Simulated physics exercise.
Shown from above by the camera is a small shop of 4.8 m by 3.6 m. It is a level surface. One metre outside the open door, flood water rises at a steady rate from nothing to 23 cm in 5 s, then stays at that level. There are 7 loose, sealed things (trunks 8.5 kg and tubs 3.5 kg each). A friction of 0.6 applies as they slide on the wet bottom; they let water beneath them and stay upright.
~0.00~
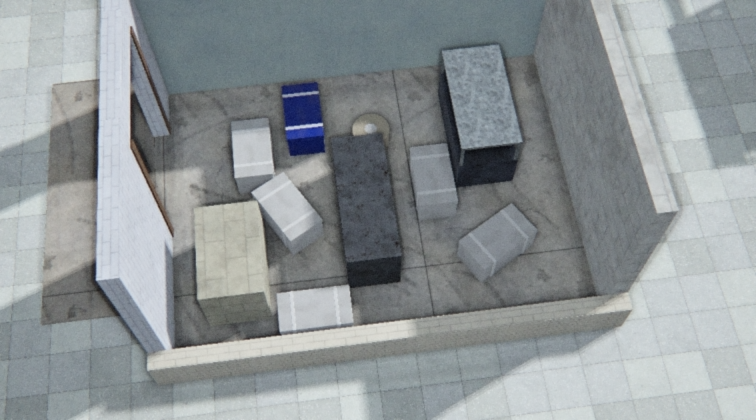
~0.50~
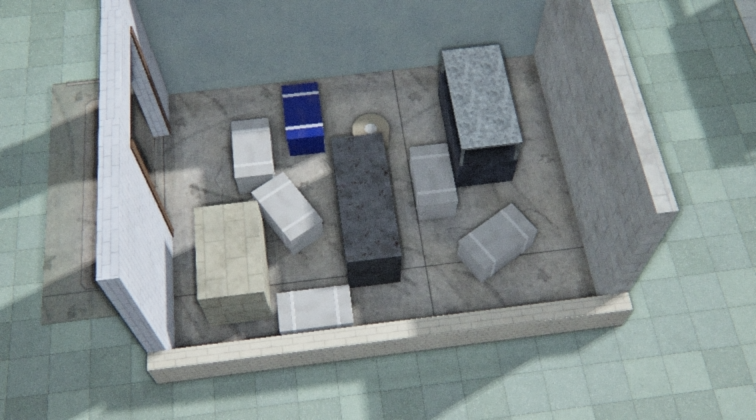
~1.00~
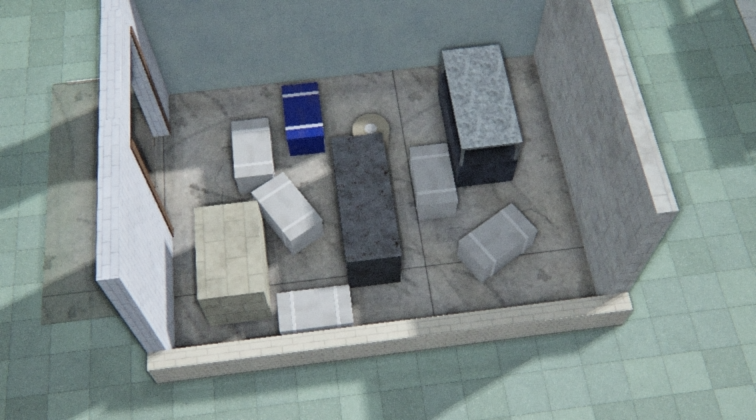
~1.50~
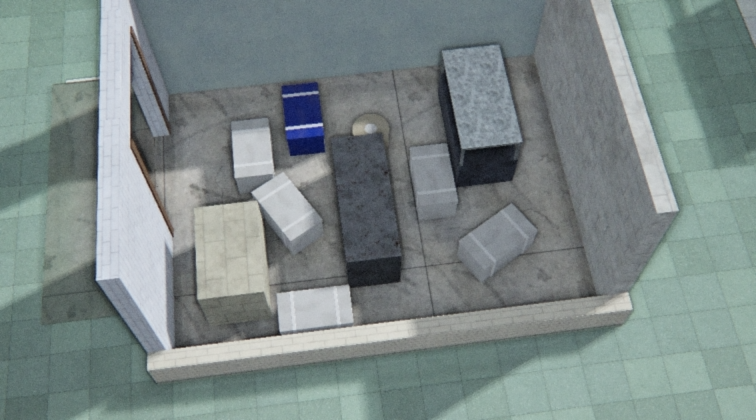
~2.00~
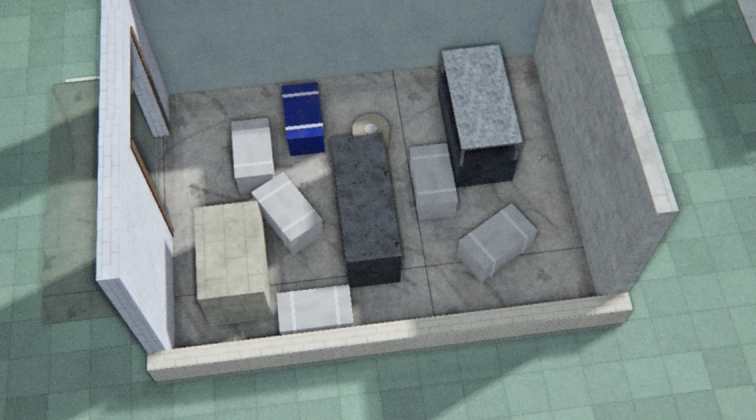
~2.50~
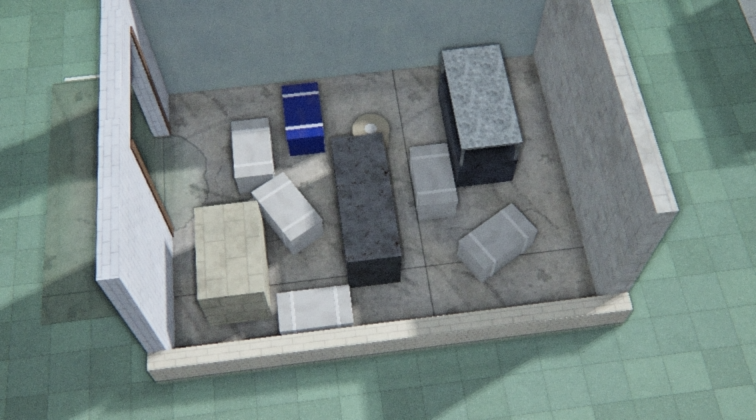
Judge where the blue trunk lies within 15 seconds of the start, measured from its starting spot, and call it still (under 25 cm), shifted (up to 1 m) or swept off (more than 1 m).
It is swept off.
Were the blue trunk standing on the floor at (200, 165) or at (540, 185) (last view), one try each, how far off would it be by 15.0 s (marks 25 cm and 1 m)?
Going in order, it gets pushed a long way and then it gets a small push.
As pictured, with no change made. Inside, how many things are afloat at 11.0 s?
Answer: 7.
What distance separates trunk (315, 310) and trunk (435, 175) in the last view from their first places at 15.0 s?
First 30 cm, then 140 cm.
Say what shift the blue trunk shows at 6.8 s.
Displacement by then near 150 cm.
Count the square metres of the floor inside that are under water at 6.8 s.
Somewhere about 10.0 m2, give or take.
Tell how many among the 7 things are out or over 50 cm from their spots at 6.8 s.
I make it 4.
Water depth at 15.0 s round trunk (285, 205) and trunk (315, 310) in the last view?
First about 12 cm, second about 17 cm.
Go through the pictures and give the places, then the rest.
The first picture shows the blue trunk at (302, 110), on the bottom; 0.0 m2 under water; 0 of 7 have shifted.
The second picture shows the blue trunk at (302, 110) rests on the ground; water covers 0.0 m2; 0 of 7 have shifted.
The third picture shows the blue trunk at (302, 110) rests on the ground; 0.0 m2 under water; 0 of 7 have shifted.
The fourth picture shows the blue trunk at (302, 110), on the bottom; 0.0 m2 under water; 0 of 7 have shifted.
The fifth picture shows the blue trunk at (302, 110), on the bottom; water covers 0.0 m2; 0 of 7 have shifted.
The sixth picture shows the blue trunk at (302, 110) rests on the ground; water covers 0.4 m2; 0 of 7 have shifted.
After 3.5 s the blue trunk is near (302, 110), 0.0 m from its start, aground; 0 afloat.
After 6.8 s the blue trunk is near (422, 73), 1.6 m from its start, afloat; 5 afloat.
After 11.0 s the blue trunk is near (422, 71), 1.6 m from its start, afloat; 7 afloat.
After 15.0 s the blue trunk is near (422, 68), 1.6 m from its start, afloat; 7 afloat.
